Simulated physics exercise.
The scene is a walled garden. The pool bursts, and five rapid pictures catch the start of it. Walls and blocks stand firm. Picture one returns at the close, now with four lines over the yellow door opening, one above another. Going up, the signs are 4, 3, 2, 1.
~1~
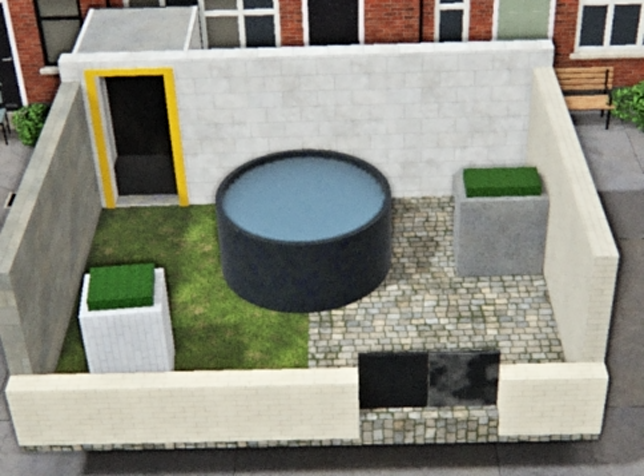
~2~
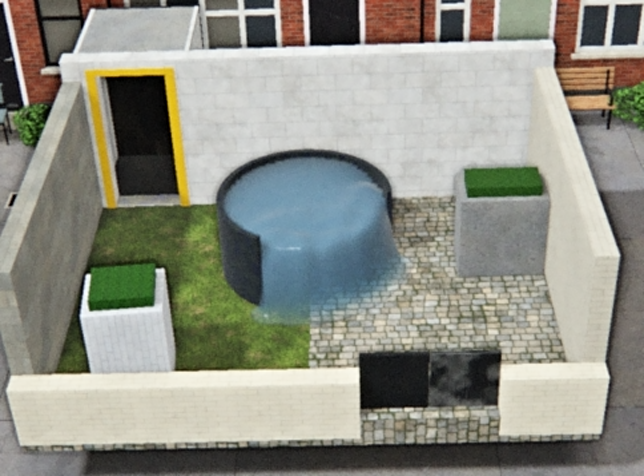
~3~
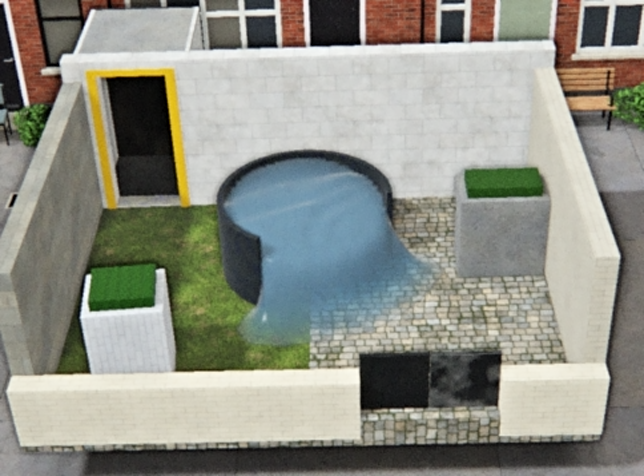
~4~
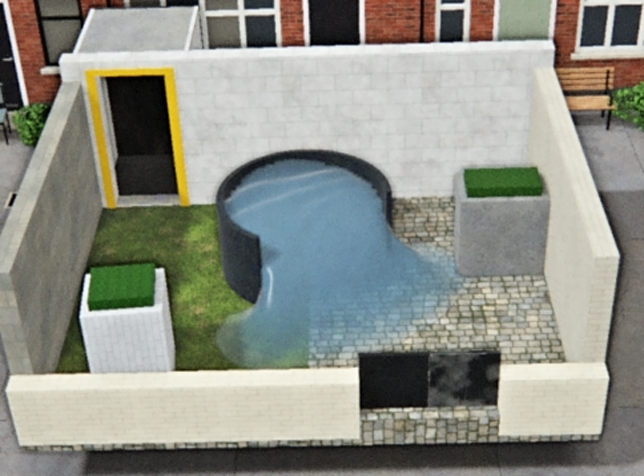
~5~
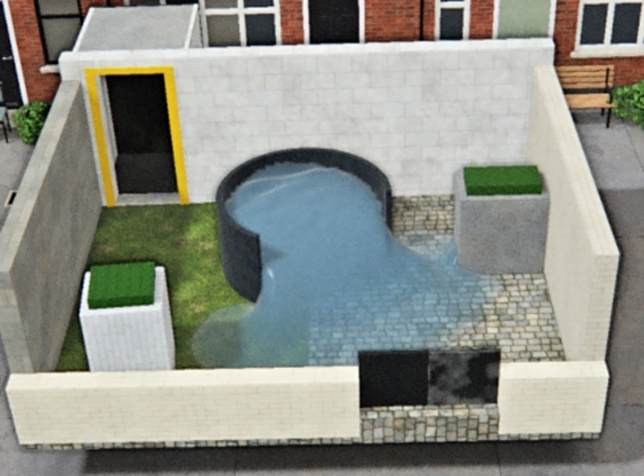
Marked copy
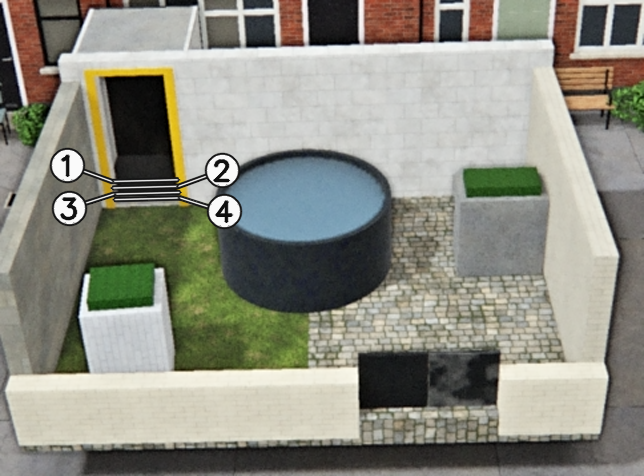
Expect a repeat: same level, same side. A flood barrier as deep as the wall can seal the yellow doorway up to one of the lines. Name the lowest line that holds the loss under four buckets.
Height 3.
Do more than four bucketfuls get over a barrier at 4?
Yes, that goes wrong.
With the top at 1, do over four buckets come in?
No.
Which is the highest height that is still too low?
Height 4.
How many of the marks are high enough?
Three of the four.
On the marked copy, 1 at (144, 180); 2 at (145, 187); 3 at (146, 193); 4 at (147, 198); from the bottom up 4, 3, 2, 1.
With 1, nothing gets over.
With 2, nothing gets over.
With 3, a splash gets over, under a bucket.
With 4, about 7 bucketfuls get in.
